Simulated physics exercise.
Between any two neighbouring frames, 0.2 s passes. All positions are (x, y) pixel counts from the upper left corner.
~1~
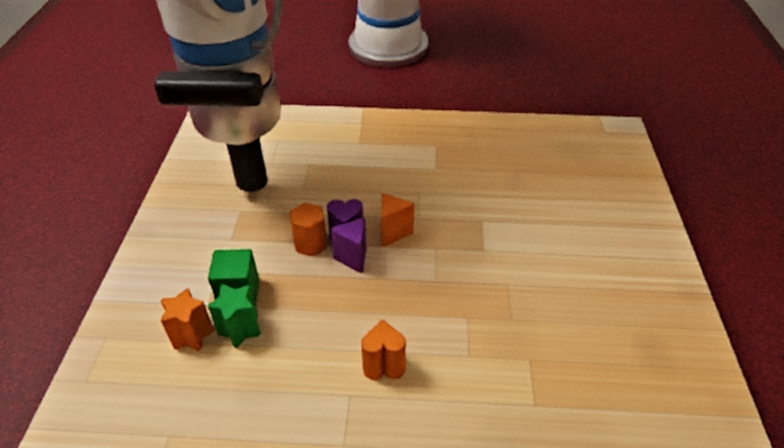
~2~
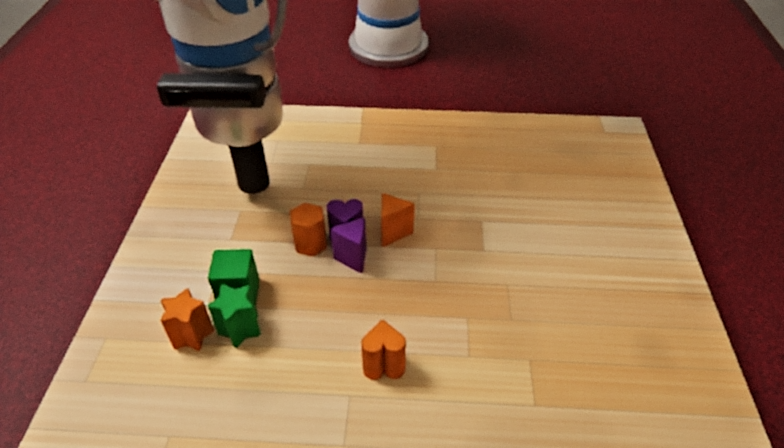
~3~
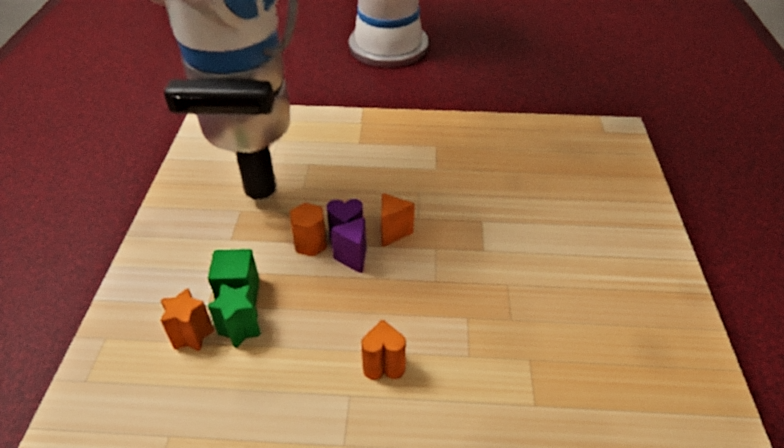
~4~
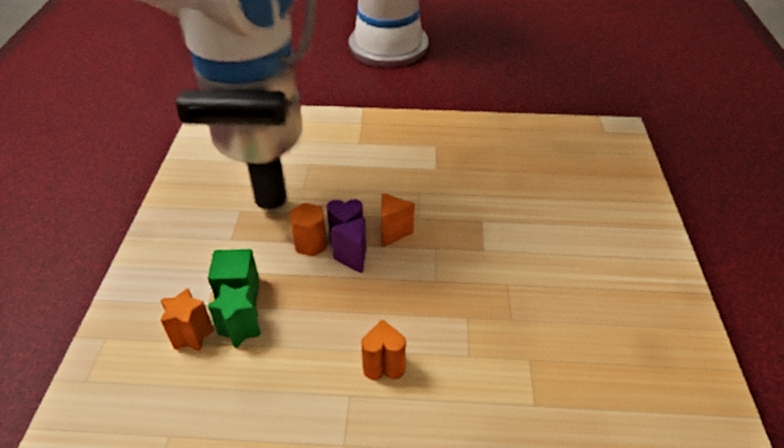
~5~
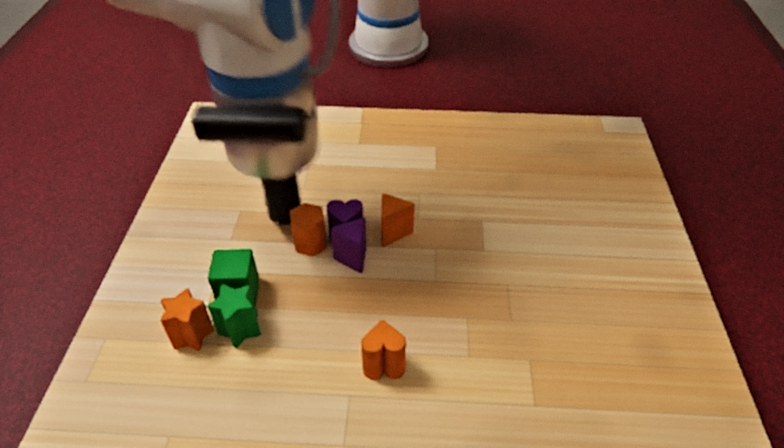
To begin with, a robot arm with a black rod stands at the upper left of a wooden board holding scattered orange, purple and green blocks. The arm barely shifts at first, then moves a short way right and toward the viewer, bringing the rod beside the orange hexagon while the blocks stay still.
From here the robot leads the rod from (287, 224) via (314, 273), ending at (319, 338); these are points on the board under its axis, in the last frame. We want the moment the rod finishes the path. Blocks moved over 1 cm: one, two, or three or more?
Two move.
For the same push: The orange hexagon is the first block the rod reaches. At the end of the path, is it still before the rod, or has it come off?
Left aside or behind.
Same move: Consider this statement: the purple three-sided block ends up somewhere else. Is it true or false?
My answer: True.
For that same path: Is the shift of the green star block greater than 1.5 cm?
Going by the path, no.
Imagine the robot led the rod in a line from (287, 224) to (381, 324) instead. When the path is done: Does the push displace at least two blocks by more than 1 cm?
In short: Yes.
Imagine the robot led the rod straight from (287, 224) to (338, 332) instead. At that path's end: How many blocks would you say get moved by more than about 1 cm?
By the end of the path, two blocks have moved more than about a centimetre.
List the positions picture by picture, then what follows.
In the first picture, rod's lower end at (252, 182); green star block at (231, 299); orange hexagon at (307, 214); purple heart block at (345, 208); purple three-sided block at (351, 229).
In the second picture, rod at (254, 184); blocks still.
In the third picture, rod at (261, 189); blocks still.
In the fourth picture, rod at (271, 199); blocks still.
In the fifth picture, rod at (286, 214); green star block at (231, 299); orange hexagon at (307, 214); purple heart block at (345, 208); purple three-sided block at (351, 229).
The first path, step by step. One third of the way, rod at (305, 246); orange hexagon at (330, 240), turned 20° anticlockwise; purple three-sided block at (364, 234), turned 55° anticlockwise.
Two thirds of the way, rod at (316, 283); orange hexagon at (351, 259), turned 55° anticlockwise; purple three-sided block at (371, 237), turned 100° anticlockwise.
At the end, rod at (318, 328); green star block still; orange hexagon at (351, 259), turned 60° anticlockwise; purple heart block still; purple three-sided block at (371, 237), turned 100° anticlockwise.
